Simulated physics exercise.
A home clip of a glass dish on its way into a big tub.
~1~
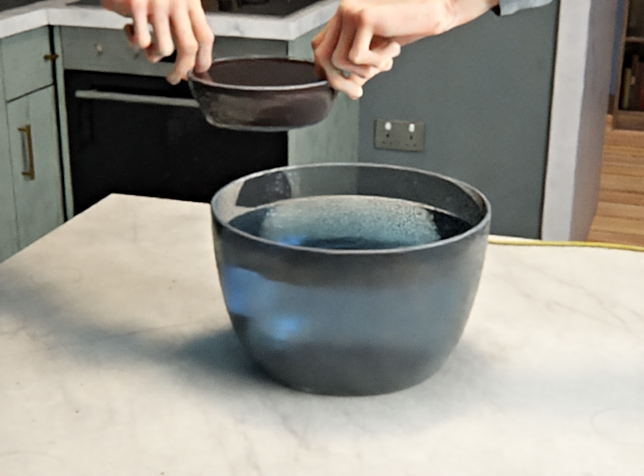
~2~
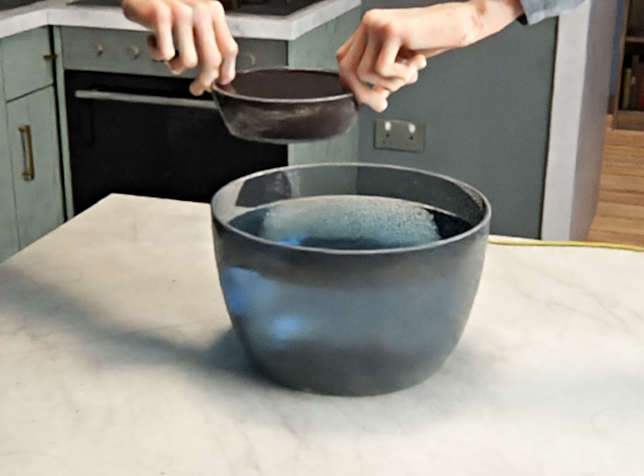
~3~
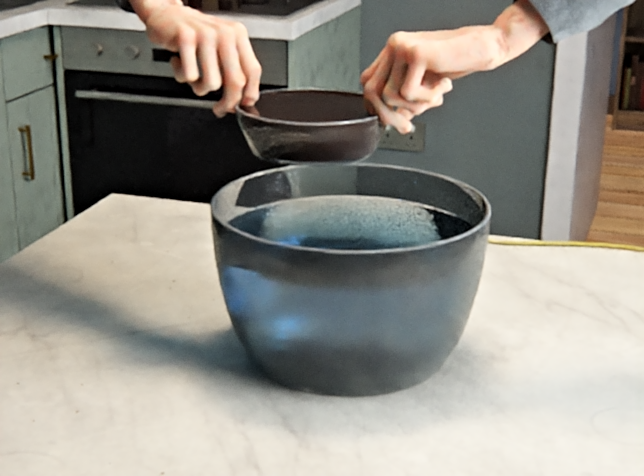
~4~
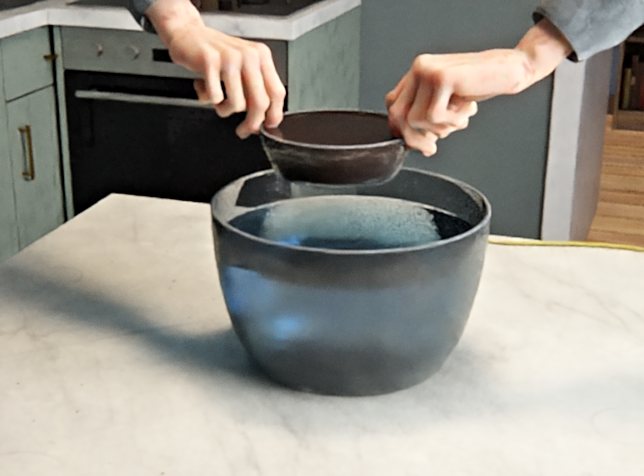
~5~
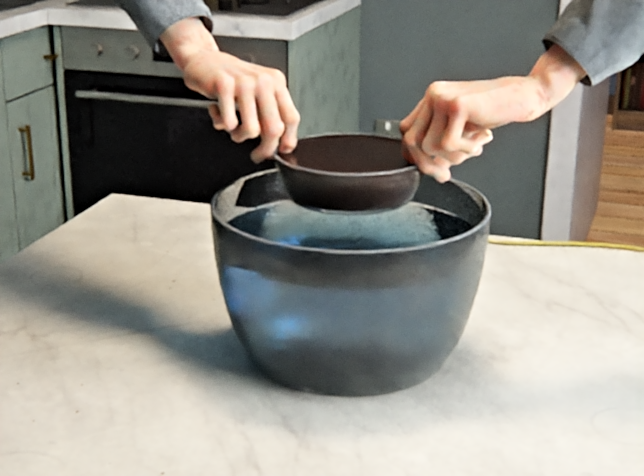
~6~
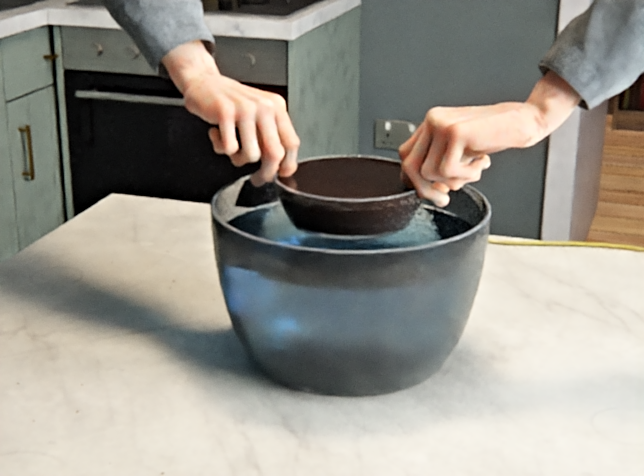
Two hands lower a small dark dish down and rightward over a big tub of water.
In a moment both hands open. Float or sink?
The dish sinks.
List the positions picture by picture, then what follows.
The first frame shows dish (266, 90) nearly full; above the big tub.
The second frame shows dish nearly full, surface at (289, 86); coming down.
The third frame shows dish (313, 124) nearly full; lower.
The fourth frame shows dish nearly full, surface at (337, 130); lower still.
The fifth frame shows dish (351, 171) nearly full; close to the surface.
The sixth frame shows dish nearly full, surface at (351, 179); just over the surface.
A moment on, the dish dips into the water.
Further on, water pours in over its rim.
When it is over, the dish lies on the bottom.
